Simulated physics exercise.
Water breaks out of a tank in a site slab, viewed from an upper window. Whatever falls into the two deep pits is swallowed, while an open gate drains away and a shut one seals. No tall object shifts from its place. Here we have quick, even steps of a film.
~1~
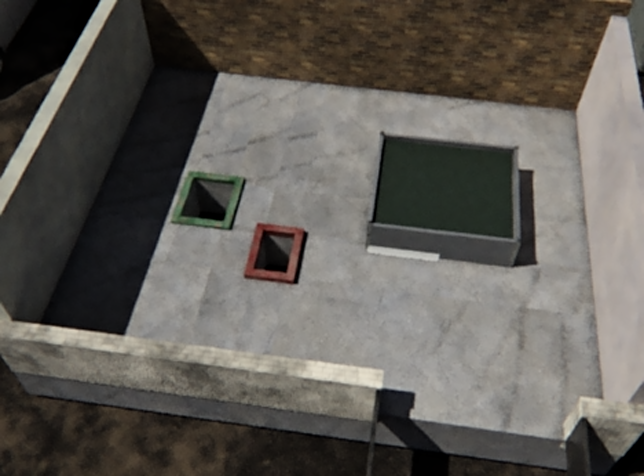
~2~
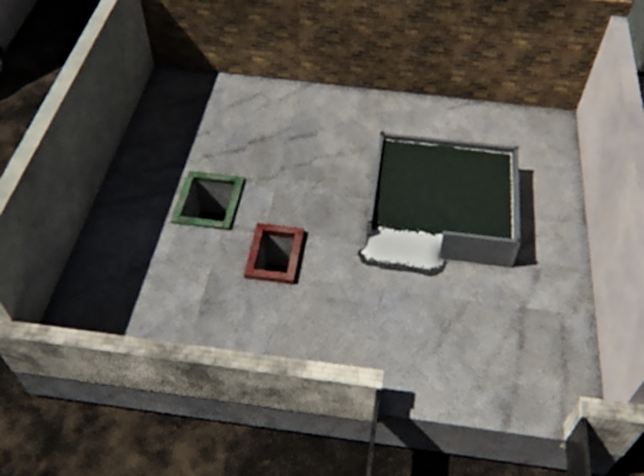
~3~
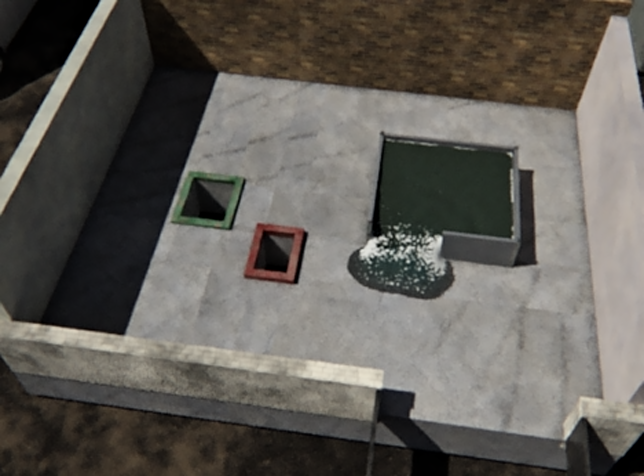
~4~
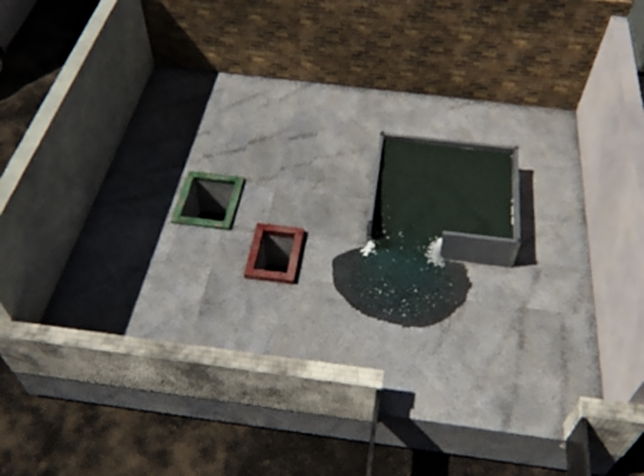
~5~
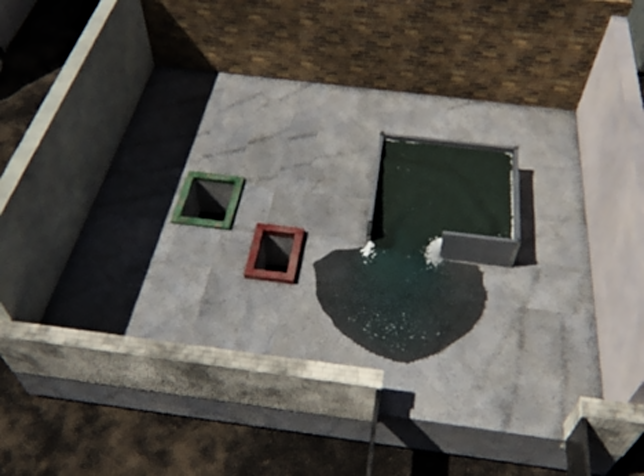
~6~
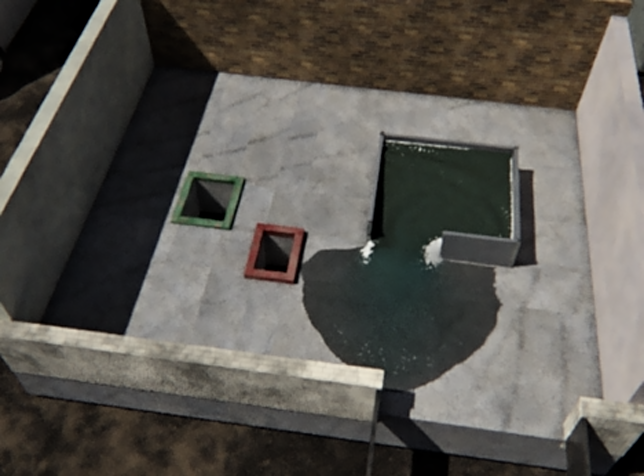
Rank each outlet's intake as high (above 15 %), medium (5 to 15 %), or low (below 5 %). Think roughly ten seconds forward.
Intake: The gate is high; the green pit is low; the red pit is low.
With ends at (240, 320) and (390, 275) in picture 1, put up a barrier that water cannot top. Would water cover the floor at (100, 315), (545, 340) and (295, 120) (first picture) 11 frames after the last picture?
Point by point: First spared, next swamped, last spared.
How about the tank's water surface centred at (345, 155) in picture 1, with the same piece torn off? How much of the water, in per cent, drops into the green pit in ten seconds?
The green pit gets around 4 per cent.
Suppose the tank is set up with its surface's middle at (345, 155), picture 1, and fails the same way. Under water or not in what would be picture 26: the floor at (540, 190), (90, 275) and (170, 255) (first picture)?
Spot 1 unwetted, spot 2 wetted, spot 3 wetted.
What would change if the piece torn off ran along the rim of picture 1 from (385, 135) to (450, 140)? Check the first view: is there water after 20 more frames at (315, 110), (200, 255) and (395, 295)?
Result, in sequence: Inundated; untouched by the flood; untouched by the flood.
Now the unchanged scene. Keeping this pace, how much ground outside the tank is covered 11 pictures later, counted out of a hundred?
Near 20 in a hundred.
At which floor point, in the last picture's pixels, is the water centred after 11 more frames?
It is near (409, 254).
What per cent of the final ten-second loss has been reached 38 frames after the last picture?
About 75 per cent.
A moment on, water covers 15 % of the floor; the gate 2 %, the green pit 0 %, the red pit 0 %.
Next, water covers 20 % of the floor; the gate 9 %, the green pit 0 %, the red pit 0 %.
Then, water covers 30 % of the floor; the gate 18 %, the green pit 0 %, the red pit 0 %.
Later, water covers 45 % of the floor; the gate 30 %, the green pit 0 %, the red pit 0 %.
In the end, water covers 55 % of the floor; the gate 39 %, the green pit 0 %, the red pit 0 %.
